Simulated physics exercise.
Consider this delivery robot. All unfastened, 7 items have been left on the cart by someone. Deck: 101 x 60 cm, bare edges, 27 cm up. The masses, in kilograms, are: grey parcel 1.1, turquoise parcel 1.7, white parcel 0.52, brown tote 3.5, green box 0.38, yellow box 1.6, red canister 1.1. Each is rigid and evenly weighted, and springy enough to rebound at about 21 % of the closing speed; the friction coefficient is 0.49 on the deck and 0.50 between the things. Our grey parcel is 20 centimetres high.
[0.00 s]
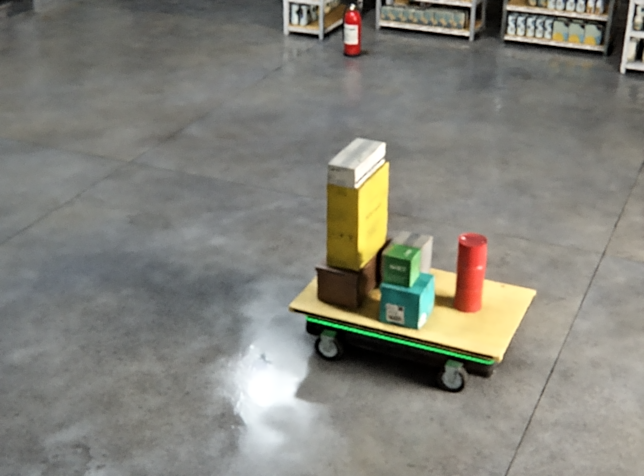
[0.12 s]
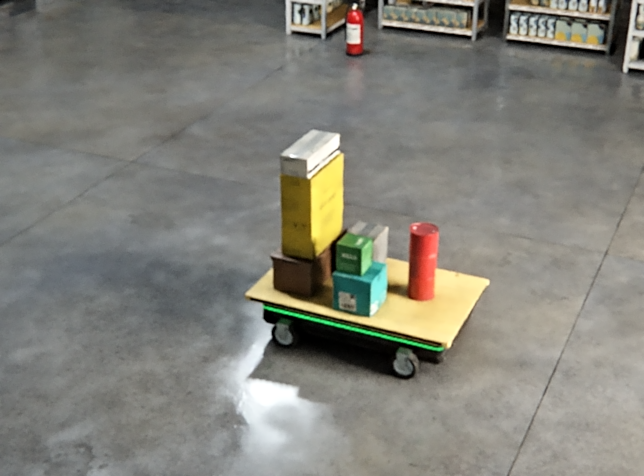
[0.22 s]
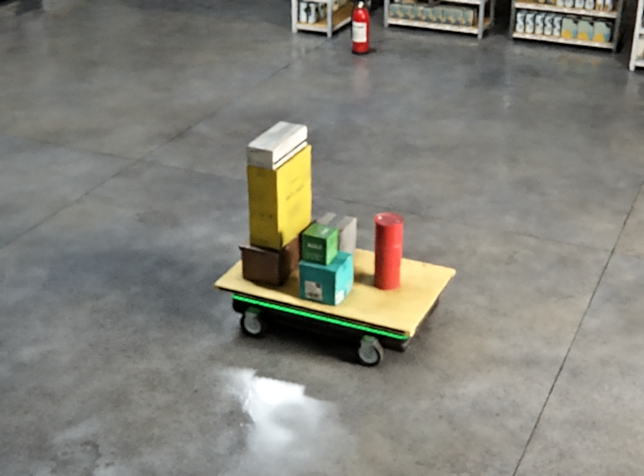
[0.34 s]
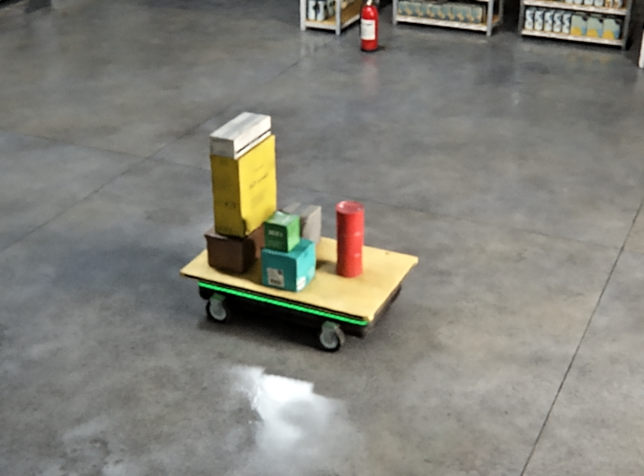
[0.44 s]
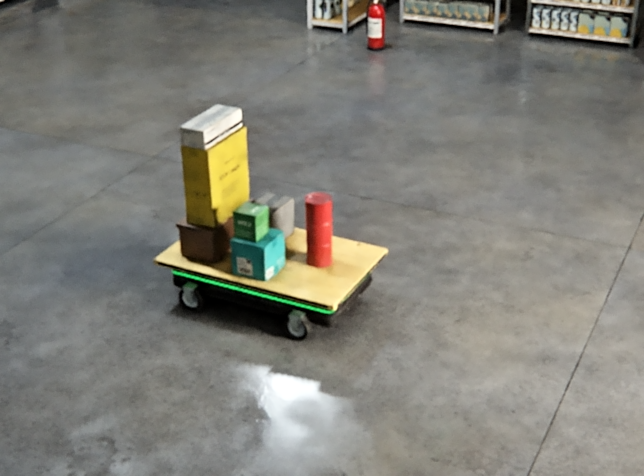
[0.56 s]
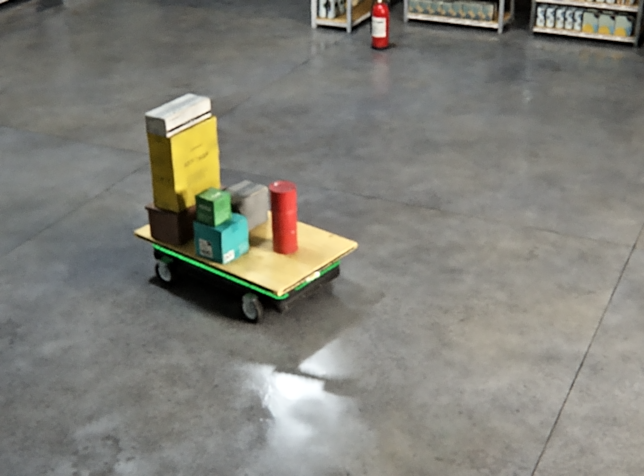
The clip opens on a low wheeled cart carrying a white parcel atop a yellow box, a green box on a turquoise parcel, a brown tote, a grey parcel and a red canister. It rolls left and slightly farther away across the grey floor, then turns slightly with its load still aboard.
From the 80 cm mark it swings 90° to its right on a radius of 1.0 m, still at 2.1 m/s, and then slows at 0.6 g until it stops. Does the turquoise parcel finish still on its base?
No, it goes down.
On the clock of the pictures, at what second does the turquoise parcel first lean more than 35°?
I'd put it at some 0.9 s.
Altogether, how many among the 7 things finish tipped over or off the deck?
I get 6.
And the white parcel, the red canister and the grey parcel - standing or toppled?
Here's how it ends: The white parcel comes down, the red canister comes down, and the grey parcel never goes down.
By 0.86 s, 181 cm covered, turned 49°; turquoise parcel, white parcel, brown tote, green box and yellow box now off the deck; red canister tilted 17°; grey parcel 19 cm from its spot.
By 1.16 s, 244 cm covered, turned 85°; red canister on its side; grey parcel 33 cm from its spot.
By 1.46 s, 296 cm covered, turned 90°; red canister now off the deck; grey parcel 33 cm from its spot.
When it is over (2.1 s), off the deck and tipped over, turquoise parcel, white parcel, brown tote, green box, yellow box and red canister; not toppled but over 10 cm from the start, grey parcel. In the last view, turquoise parcel near (139, 189).
